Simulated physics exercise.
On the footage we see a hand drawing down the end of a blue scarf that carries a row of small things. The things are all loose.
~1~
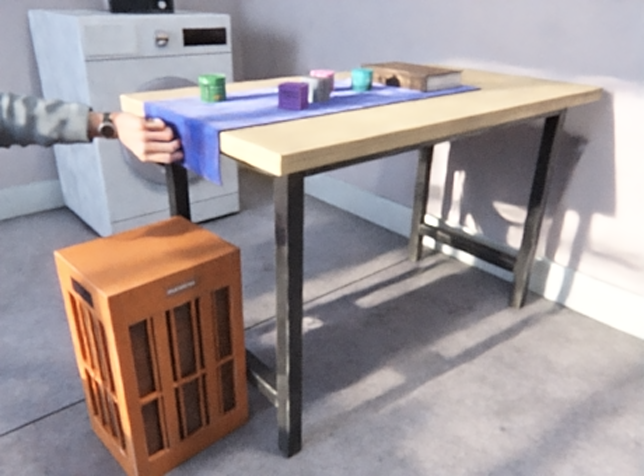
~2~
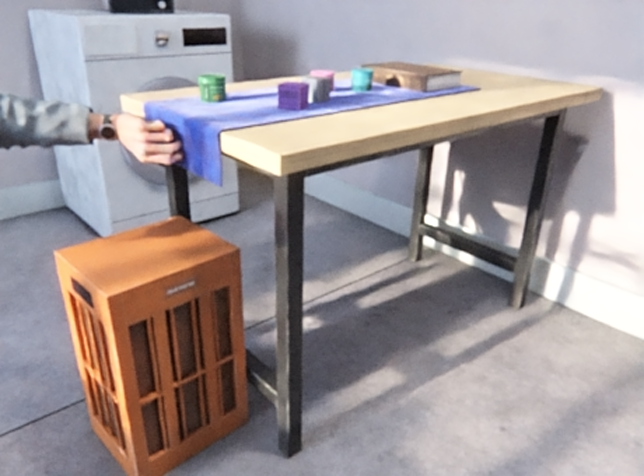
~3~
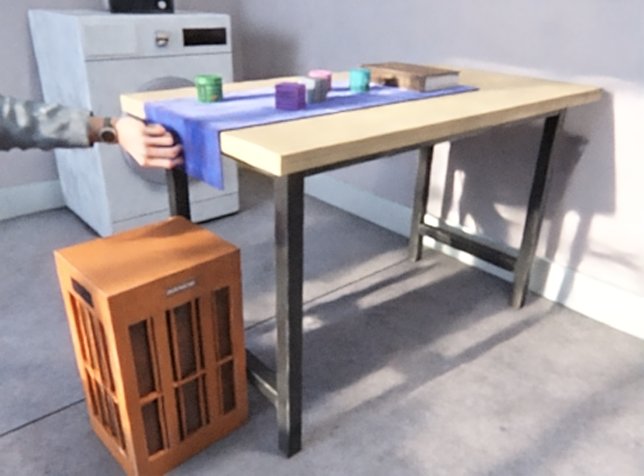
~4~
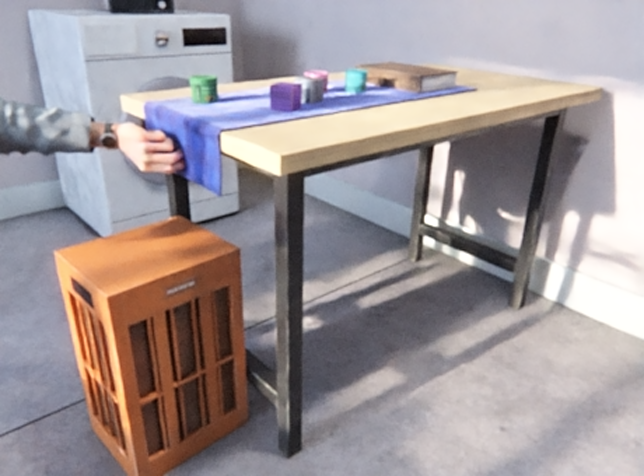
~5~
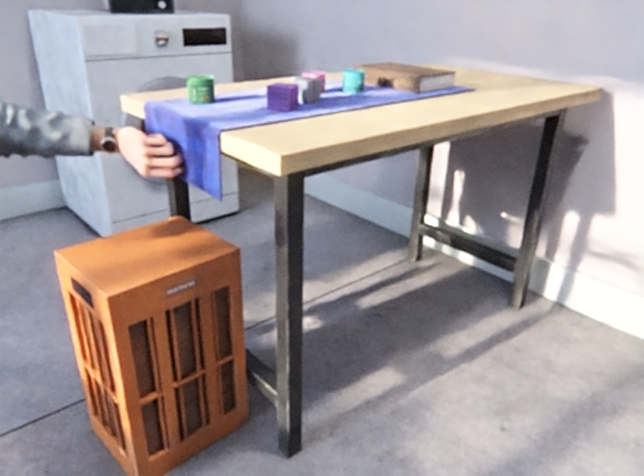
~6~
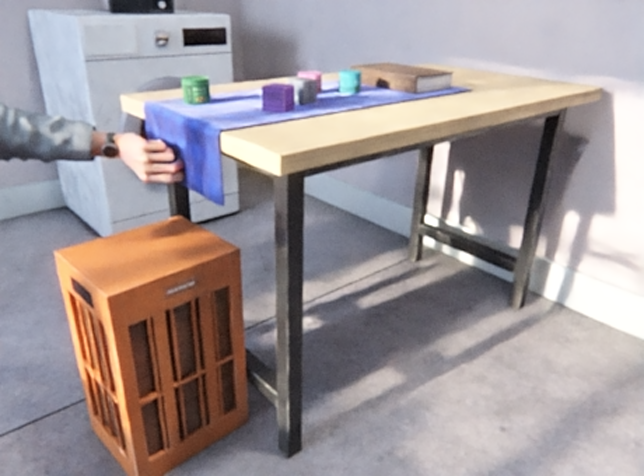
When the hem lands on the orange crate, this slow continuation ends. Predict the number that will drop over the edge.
My prediction: One will come off.
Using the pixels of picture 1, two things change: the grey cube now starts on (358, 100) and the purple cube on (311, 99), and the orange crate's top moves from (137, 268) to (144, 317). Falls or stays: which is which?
Result: Grey cube still there, purple cube still there.
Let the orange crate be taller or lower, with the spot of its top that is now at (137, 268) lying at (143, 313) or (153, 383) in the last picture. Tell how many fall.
Totals 2, 4.
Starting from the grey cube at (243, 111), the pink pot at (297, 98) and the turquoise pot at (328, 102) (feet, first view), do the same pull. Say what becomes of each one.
In the end the grey cube is no longer up there, the pink pot is still up there and the turquoise pot is still up there.
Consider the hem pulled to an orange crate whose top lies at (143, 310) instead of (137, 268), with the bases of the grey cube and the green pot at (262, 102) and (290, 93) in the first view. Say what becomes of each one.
Result: Grey cube gone, green pot still there.
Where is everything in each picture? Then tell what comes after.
The first picture shows hem (223, 185); green pot (212, 76); purple cube (294, 83); grey cube (316, 77); pink pot (323, 72); turquoise pot (363, 70); top of the crate (137, 268).
The second picture shows hem (223, 186); green pot (212, 76).
The third picture shows hem (224, 190); purple cube (291, 84).
The fourth picture shows hem (221, 196); grey cube (309, 78); top of the crate (137, 268).
The fifth picture shows hem (222, 201); pink pot (314, 73).
The sixth picture shows hem (224, 206); green pot (195, 78); purple cube (278, 85); grey cube (302, 79); pink pot (310, 73); turquoise pot (350, 71).
Soon after, hem near (185, 206); all still up.
After that, hem on the crate; green pot gone.
In the end, hem on the crate; green pot gone. The count of fallen things is one.
